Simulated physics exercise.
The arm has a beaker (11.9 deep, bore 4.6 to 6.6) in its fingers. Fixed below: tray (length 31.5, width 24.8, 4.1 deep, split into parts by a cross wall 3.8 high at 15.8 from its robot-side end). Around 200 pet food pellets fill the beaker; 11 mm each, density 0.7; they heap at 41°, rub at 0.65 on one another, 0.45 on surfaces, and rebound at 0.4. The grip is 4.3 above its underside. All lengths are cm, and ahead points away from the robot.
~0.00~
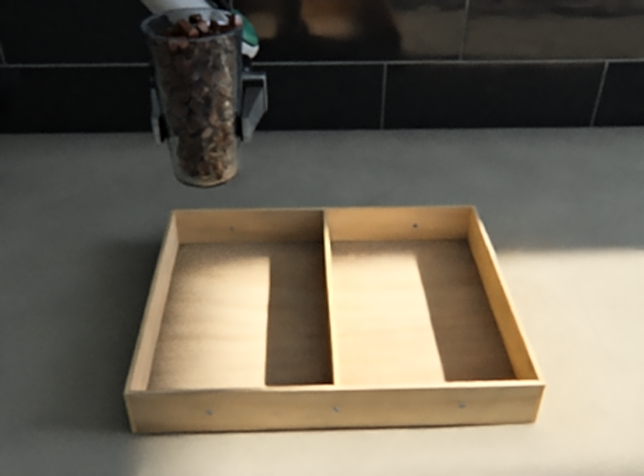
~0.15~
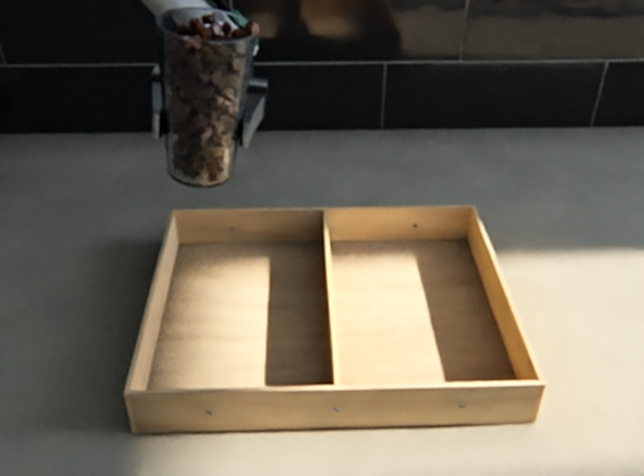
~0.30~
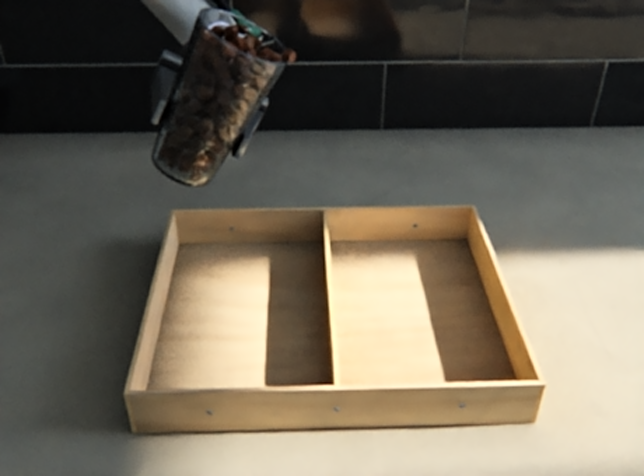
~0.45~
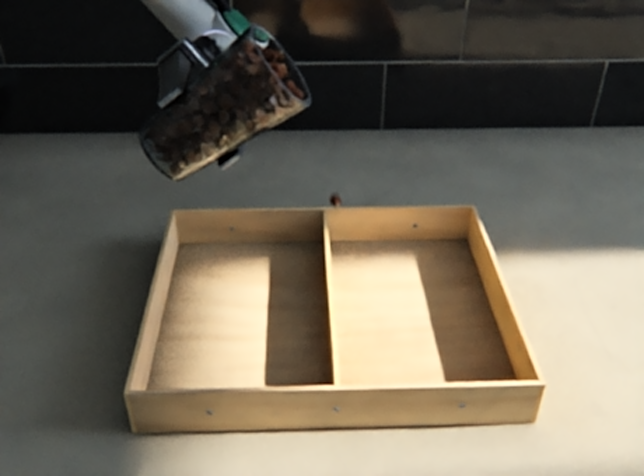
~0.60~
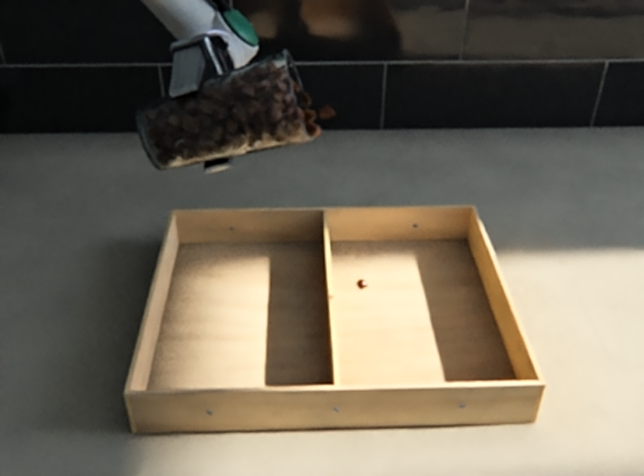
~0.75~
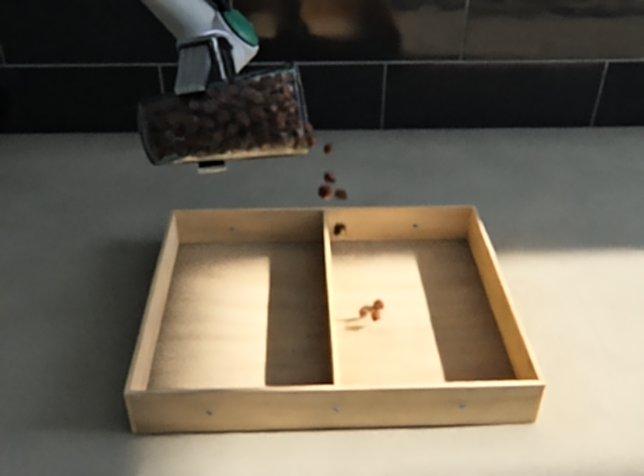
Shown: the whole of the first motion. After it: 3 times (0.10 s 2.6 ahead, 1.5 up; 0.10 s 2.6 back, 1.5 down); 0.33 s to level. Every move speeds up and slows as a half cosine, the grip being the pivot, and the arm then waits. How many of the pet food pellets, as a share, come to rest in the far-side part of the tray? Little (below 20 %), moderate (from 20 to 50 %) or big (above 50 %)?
A big share, above 50 %, ends in the far-side part of the tray.
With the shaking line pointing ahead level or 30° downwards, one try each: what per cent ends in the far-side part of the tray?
About 55 and 30 per cent.
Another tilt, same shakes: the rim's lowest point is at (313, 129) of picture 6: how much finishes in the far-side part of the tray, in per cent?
Some 50 per cent.
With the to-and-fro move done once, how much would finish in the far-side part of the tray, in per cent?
Then about 45 per cent.
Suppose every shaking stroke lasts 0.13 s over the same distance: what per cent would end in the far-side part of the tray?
It would be near 50 per cent.
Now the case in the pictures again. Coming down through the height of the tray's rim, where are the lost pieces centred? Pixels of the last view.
Near (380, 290).
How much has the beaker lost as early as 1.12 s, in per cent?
About 50 per cent by then.
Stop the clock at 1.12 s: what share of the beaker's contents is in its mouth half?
Roughly 80 per cent.
After 1.12 s, tilted 81° forward, highest piece 22 above the table; 97 in the beaker, 84 in the far-side part, 2 in the robot-side part, 13 in flight or on a rim.
After 1.49 s, tilted 49° forward, highest piece 24 above the table; 143 in the far-side part, 45 in the beaker, 4 in the robot-side part, 1 on the table or floor, 3 in flight or on a rim.
After 1.88 s, level, highest piece 21 above the table; 146 in the far-side part, 45 in the beaker, 4 in the robot-side part, 1 on the table or floor.
After 2.93 s, level, highest piece 21 above the table; 146 in the far-side part, 45 in the beaker, 4 in the robot-side part, 1 on the table or floor.
In the end, 146 in the far-side part, 45 in the beaker, 4 in the robot-side part, 1 on the table or floor. That is 74 % in the far-side part of the tray.
